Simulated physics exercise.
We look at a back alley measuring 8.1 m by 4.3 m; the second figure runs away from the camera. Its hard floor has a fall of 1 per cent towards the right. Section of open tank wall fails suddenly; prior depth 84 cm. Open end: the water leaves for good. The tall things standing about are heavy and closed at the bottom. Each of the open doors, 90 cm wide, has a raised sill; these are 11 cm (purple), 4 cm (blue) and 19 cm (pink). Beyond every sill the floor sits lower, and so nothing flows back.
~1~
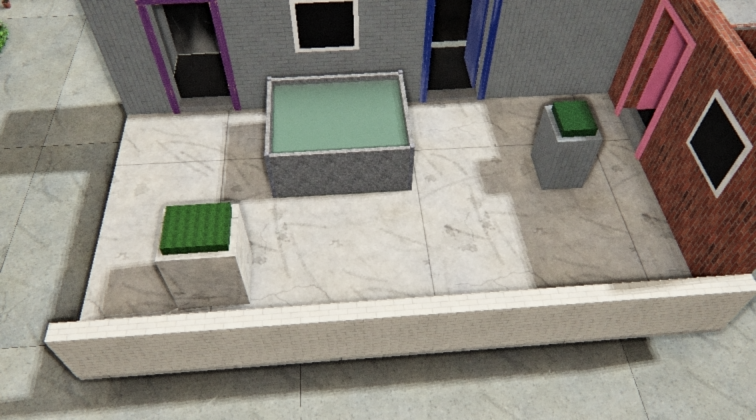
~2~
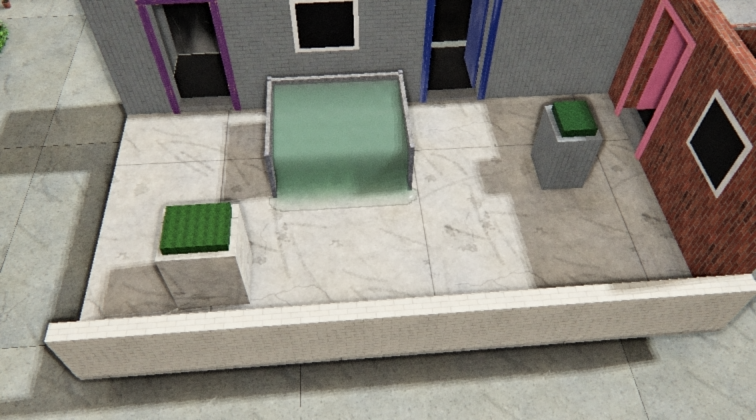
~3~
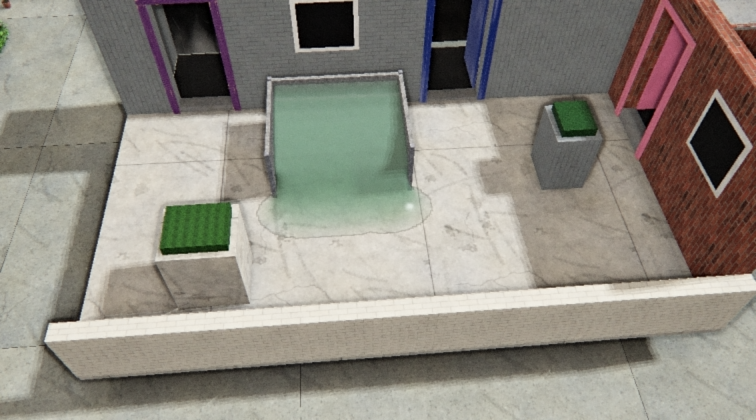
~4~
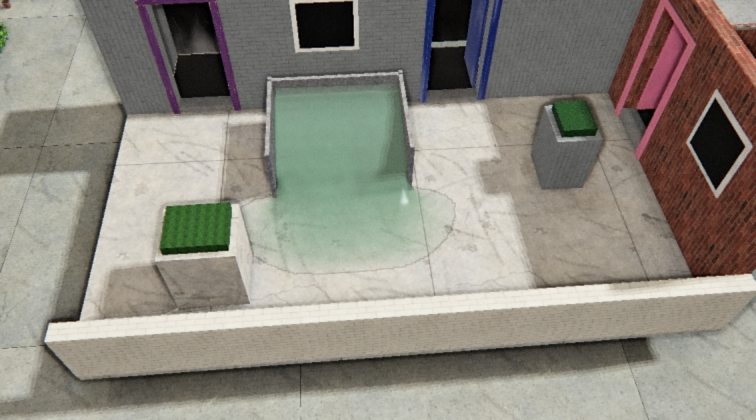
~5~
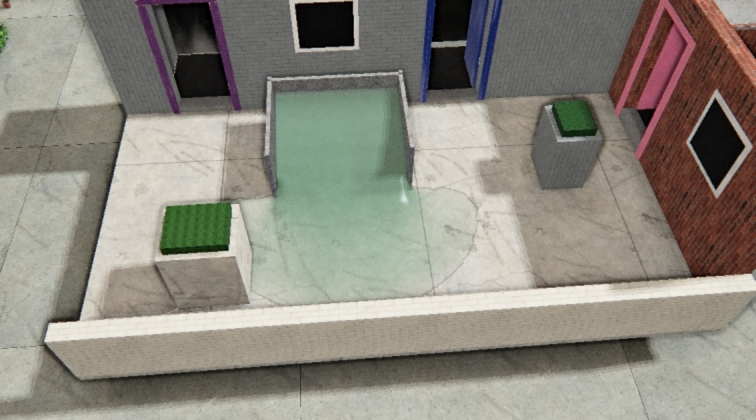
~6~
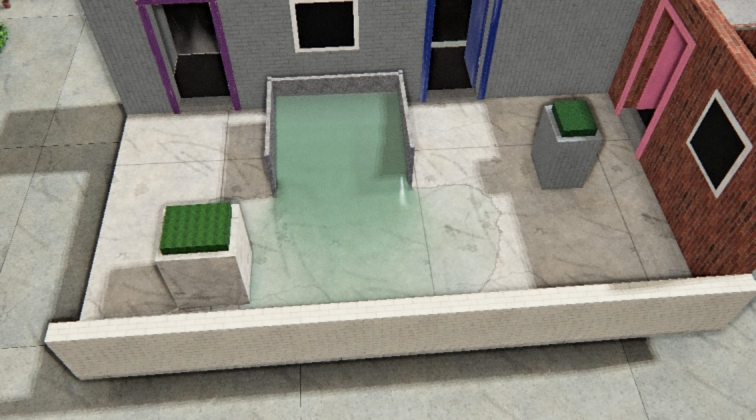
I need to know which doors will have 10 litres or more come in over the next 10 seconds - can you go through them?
Outcome: The purple door fails to clear the limit; the blue door clears the limit; the pink door fails to clear the limit.
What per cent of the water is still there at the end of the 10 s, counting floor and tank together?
Close to 76 in a hundred remains.
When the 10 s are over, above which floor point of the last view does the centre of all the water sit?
Centre: Approx. (464, 198) px.
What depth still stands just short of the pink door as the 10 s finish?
It averages close to 11.0 centimetres.
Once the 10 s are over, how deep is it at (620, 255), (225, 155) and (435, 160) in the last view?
Spot by spot: Some 9, 1, then 9 cm.
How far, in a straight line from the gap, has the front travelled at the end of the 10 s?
That works out near 5.2 m.
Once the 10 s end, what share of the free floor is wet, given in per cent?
Close to 90 in a hundred.
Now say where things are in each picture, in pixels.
Still water, 84 cm deep, in the open tank at (338, 116), in the first picture.
Water pours out at (342, 180) and has run 1.1 m, to (414, 191); deepest outside 16 cm, 84 cm at the open tank's back, in the second picture.
The front is at (425, 209), 1.3 m from the gap at (342, 180); 1.5 m2 of floor is under water; 78 cm left at the back of the open tank, in the third picture.
The front is at (445, 230), 1.7 m from the gap at (342, 182); 3.5 m2 of floor is under water; 72 cm left at the back of the open tank, in the fourth picture.
Water pours out at (342, 183) and has run 2.1 m, to (417, 293); deepest outside 35 cm, 69 cm at the open tank's back, in the fifth picture.
The front is at (439, 324), 2.6 m from the gap at (342, 183); 7.6 m2 of floor is under water; 62 cm left at the back of the open tank, in the sixth picture.
A moment later water covers 35 % of the floor and is deepest (50 cm) near (348, 330); purple door not reached, blue door not reached, pink door not reached.
Soon after water covers 45 % of the floor and is deepest (34 cm) near (347, 317); purple door not reached, blue door not reached, pink door not reached.
Next water covers 65 % of the floor and is deepest (28 cm) near (694, 306); purple door not reached, blue door not reached, pink door 8 cm at the sill, 0 L in.
Later on water covers 90 % of the floor and is deepest (22 cm) near (601, 99); purple door 4 cm at the sill, 0 L in, blue door 7 cm at the sill, 1 L in, pink door 11 cm at the sill, 0 L in.
At the end water covers 90 % of the floor and is deepest (12 cm) near (656, 221); purple door 3 cm at the sill, 0 L in, blue door 8 cm at the sill, 23 L in, pink door 11 cm at the sill, 0 L in.
